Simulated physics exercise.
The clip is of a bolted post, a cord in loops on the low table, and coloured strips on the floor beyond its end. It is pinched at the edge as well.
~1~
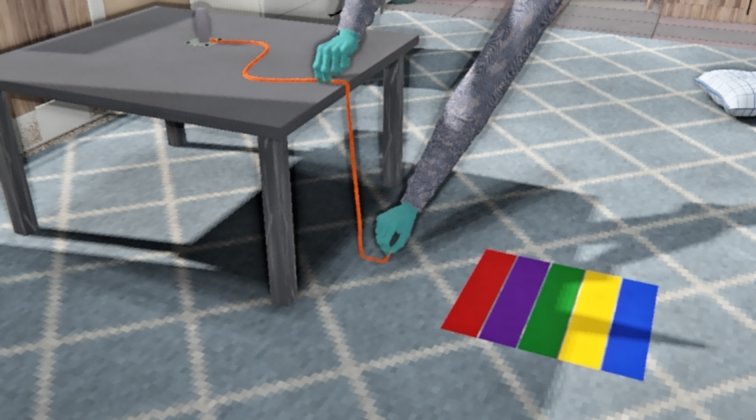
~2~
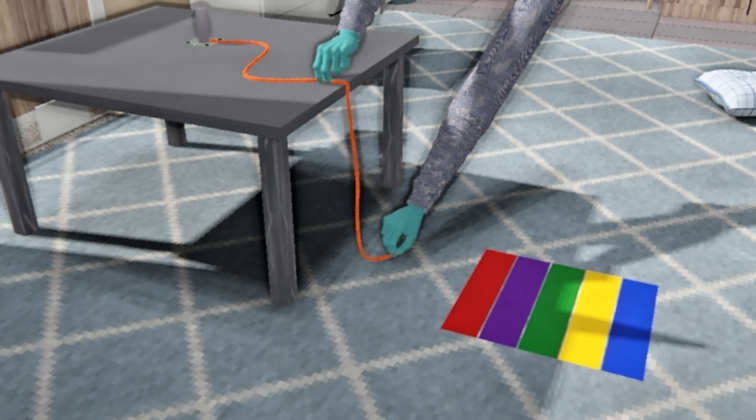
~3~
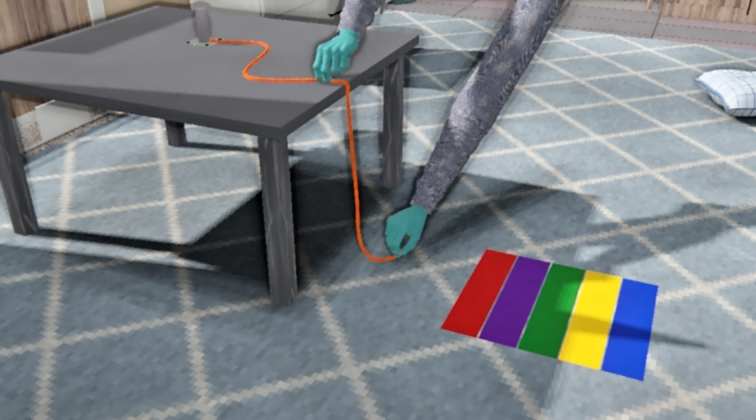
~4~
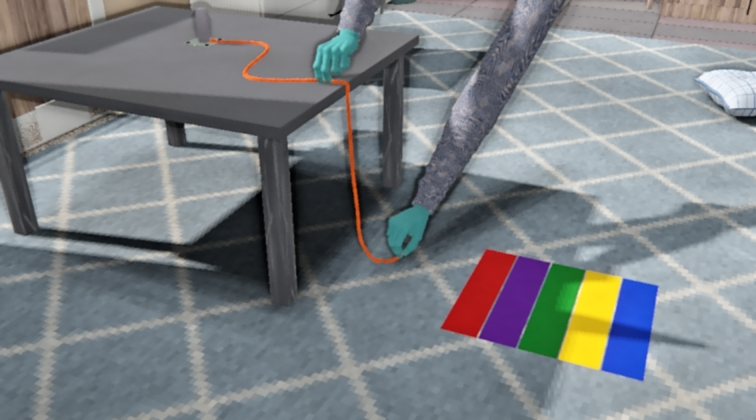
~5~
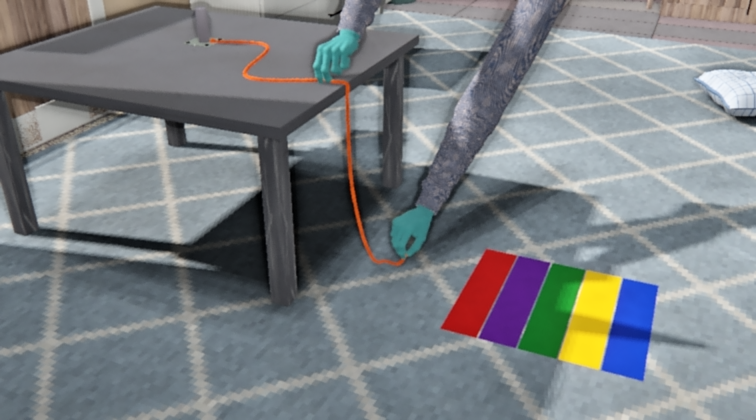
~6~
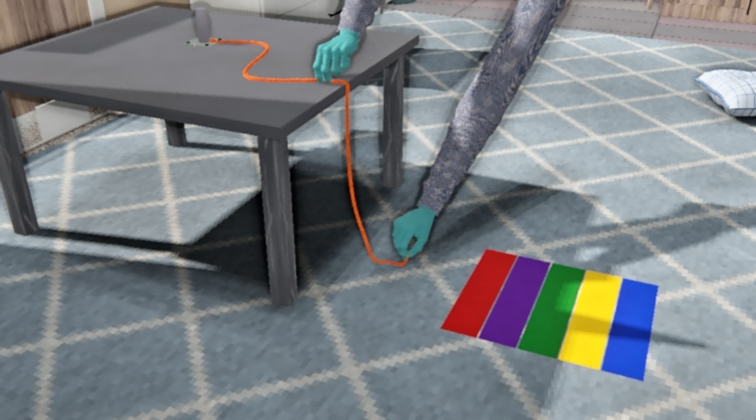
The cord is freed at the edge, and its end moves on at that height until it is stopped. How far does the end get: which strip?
The end stops over the yellow strip.
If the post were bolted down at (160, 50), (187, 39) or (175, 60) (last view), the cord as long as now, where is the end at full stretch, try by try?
Near (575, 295), (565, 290) and (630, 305).
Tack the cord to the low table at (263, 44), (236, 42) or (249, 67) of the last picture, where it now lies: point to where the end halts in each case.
Near (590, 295), (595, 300) and (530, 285).
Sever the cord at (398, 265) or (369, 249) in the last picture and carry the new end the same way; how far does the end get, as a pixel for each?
Try by try, around (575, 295) and (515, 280).
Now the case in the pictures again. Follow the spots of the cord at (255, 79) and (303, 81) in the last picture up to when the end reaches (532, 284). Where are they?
About (332, 77), and the other about (355, 111).
Early on, end near (532, 284); over purple.
Midway, end near (571, 293); over green.
At the end of the slack, end near (596, 298); over yellow. It gets as far as the yellow strip.
